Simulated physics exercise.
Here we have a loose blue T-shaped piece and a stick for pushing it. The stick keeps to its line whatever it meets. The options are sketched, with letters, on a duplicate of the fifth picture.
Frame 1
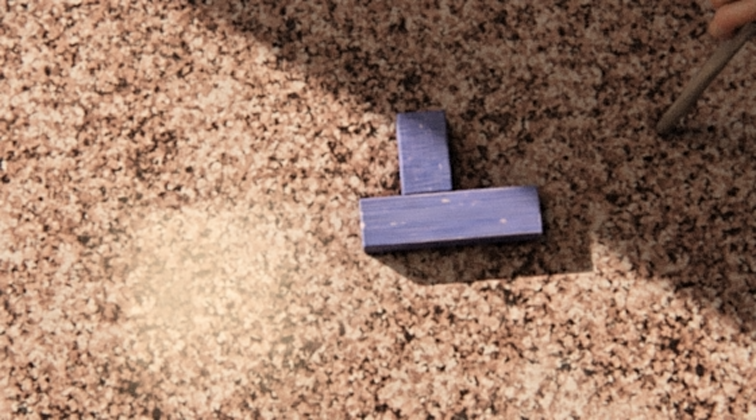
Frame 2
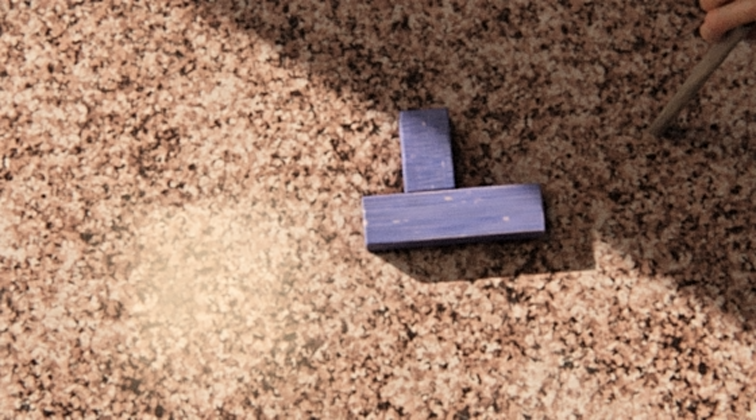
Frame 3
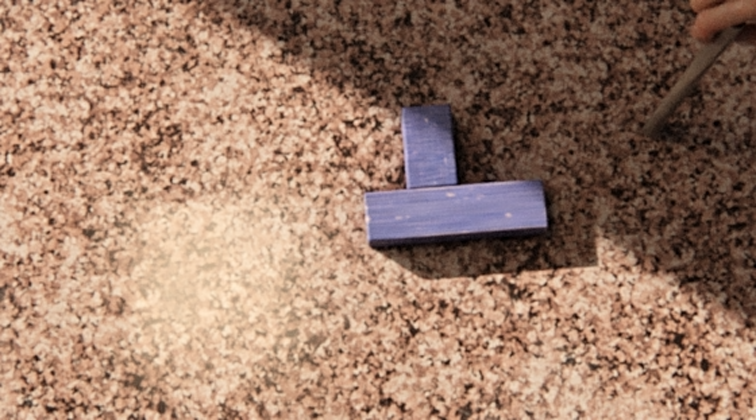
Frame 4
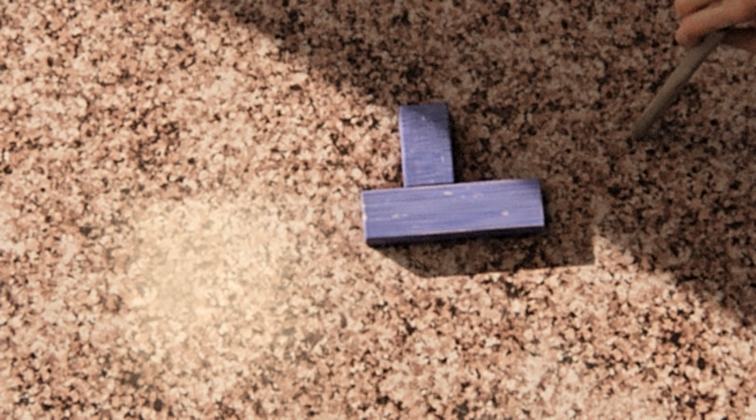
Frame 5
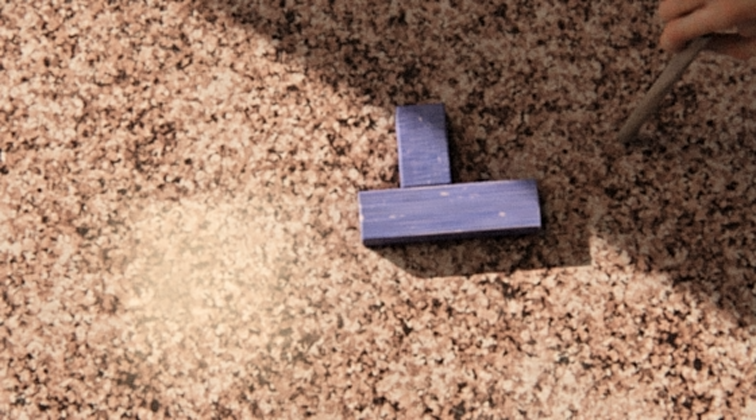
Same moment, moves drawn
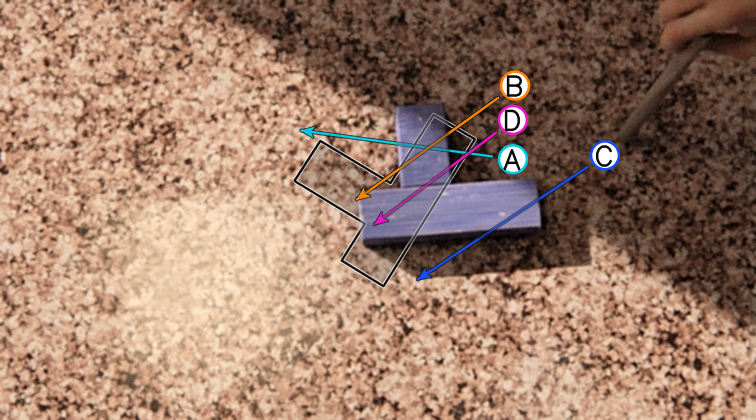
The clip opens on a blue T-shaped piece lying on a speckled surface, partly in shadow, with a hand at the upper right holding a stick. The hand moves slightly leftward, bringing the stick's tip a little closer to the piece, which stays practically still and untouched.
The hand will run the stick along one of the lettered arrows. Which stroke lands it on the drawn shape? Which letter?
Stroke A puts it in the outline.
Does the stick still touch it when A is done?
No.
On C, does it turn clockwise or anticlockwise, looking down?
On that stroke, clockwise.
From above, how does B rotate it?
On that stroke, anticlockwise.
On the marked copy, A from (492, 156) to (301, 131); B from (498, 98) to (357, 200); C from (587, 167) to (418, 279); D from (496, 133) to (375, 224).
Following A. Soon after the start, foot of the stick (423, 148), piece (437, 202).
Later, foot of the stick (354, 138), piece (414, 193).
In the end, foot of the stick (301, 131), piece (410, 192); it fills the outline.
As for the rest, B leaves the piece out of the outline, at (410, 232); C leaves the piece out of the outline, at (350, 205); D leaves the piece out of the outline, at (388, 255).
